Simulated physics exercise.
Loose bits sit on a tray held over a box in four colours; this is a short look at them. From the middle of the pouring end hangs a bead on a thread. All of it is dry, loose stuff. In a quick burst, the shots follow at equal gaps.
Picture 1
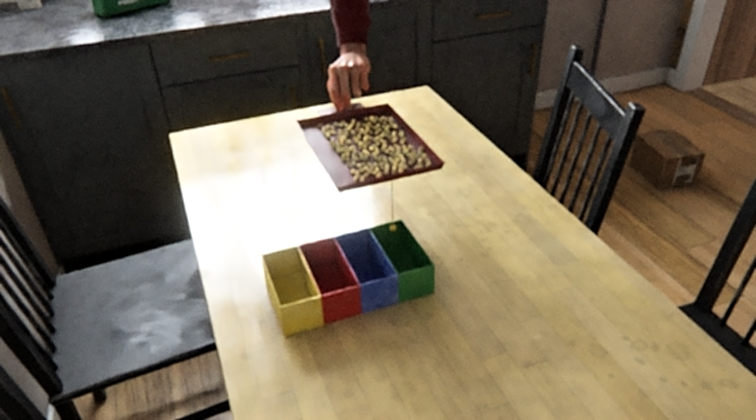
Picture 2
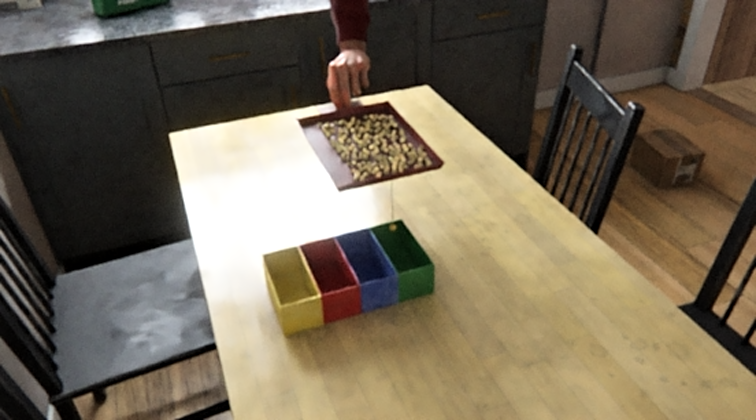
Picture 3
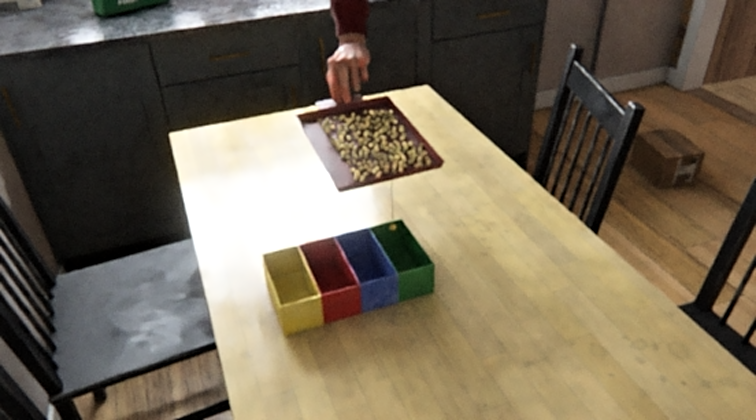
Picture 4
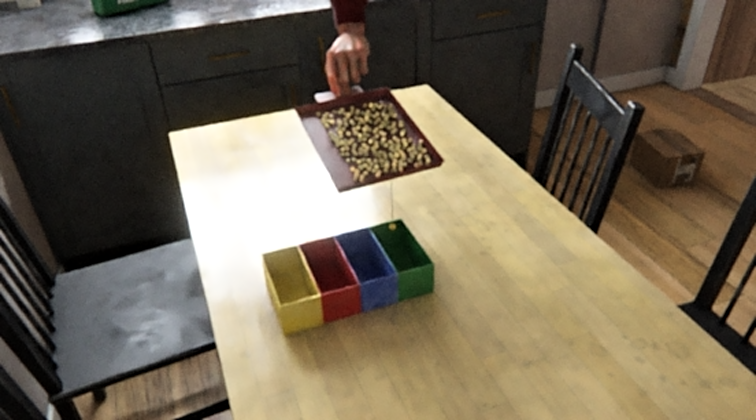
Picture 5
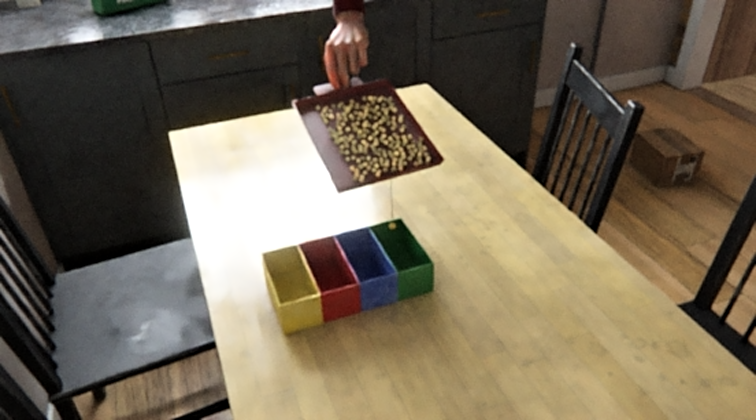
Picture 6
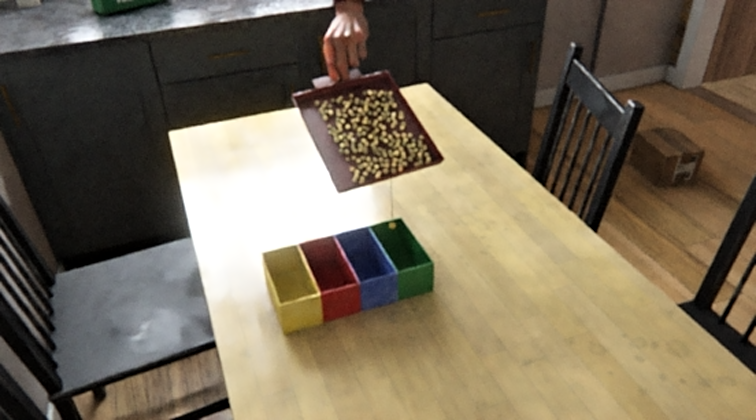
A hand held a dark red tray of soya beans above a box with yellow, red, blue and green sections, then gradually raised the back of the tray, tilting it toward the box.
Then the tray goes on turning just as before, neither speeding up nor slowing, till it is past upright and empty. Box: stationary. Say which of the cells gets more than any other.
That would be the blue cell.
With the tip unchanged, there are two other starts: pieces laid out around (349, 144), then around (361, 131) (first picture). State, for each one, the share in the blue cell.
Close to 60 %, followed by close to 60 %.
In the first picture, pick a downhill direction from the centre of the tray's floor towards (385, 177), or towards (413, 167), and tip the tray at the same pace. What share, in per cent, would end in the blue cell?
Roughly 30 percent, then 0 percent.
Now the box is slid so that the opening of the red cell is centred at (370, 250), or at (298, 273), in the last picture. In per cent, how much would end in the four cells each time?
In turn about 100 and about 90 percent.
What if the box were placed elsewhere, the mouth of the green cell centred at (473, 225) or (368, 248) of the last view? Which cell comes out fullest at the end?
Yellow, then that green cell.
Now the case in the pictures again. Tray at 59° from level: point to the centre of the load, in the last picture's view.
The middle of the pieces sits at roughly (362, 180).
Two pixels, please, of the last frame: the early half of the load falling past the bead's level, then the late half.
First roughly (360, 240), then roughly (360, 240).
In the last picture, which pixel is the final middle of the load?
Near (366, 282).
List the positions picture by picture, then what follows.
In the first picture, corners of the pouring end (338, 185) and (441, 162), level; middle of the load (375, 146), soya beans; bead on its thread (393, 228); yellow cell (302, 313); red cell (341, 302); blue cell (379, 291); green cell (416, 281).
In the second picture, corners of the pouring end (338, 185) and (441, 162), level; middle of the load (375, 145).
In the third picture, corners of the pouring end (338, 186) and (441, 161), tipped barely, lowest at the left corner; middle of the load (375, 142).
In the fourth picture, corners of the pouring end (338, 187) and (441, 160), tipped a little, lowest at the left corner; middle of the load (374, 139).
In the fifth picture, corners of the pouring end (338, 188) and (441, 159), tipped a little, lowest at the left corner; middle of the load (374, 135).
In the sixth picture, corners of the pouring end (338, 188) and (441, 158), tipped clearly, lowest at the left corner; middle of the load (374, 133), about a tenth on the move; yellow cell (301, 311); red cell (341, 300); blue cell (379, 289); green cell (416, 279).
Just after the last frame, tray tipped steeply; the larger part on the tray; about a tenth in the blue cell; about a tenth in the red cell; just a few in the green cell; about a tenth falling or outside the box.
A moment on, tray tipped right over; just a few on the tray; roughly two thirds in the blue cell; roughly a quarter in the red cell; roughly a quarter in the green cell; just a few falling or outside the box.
Further on, tray tipped past a quarter turn; roughly two thirds in the blue cell; roughly a quarter in the red cell; roughly a quarter in the green cell.
When it is over, tray tipped past a quarter turn; roughly two thirds in the blue cell; roughly a quarter in the red cell; roughly a quarter in the green cell; not one in the yellow cell.
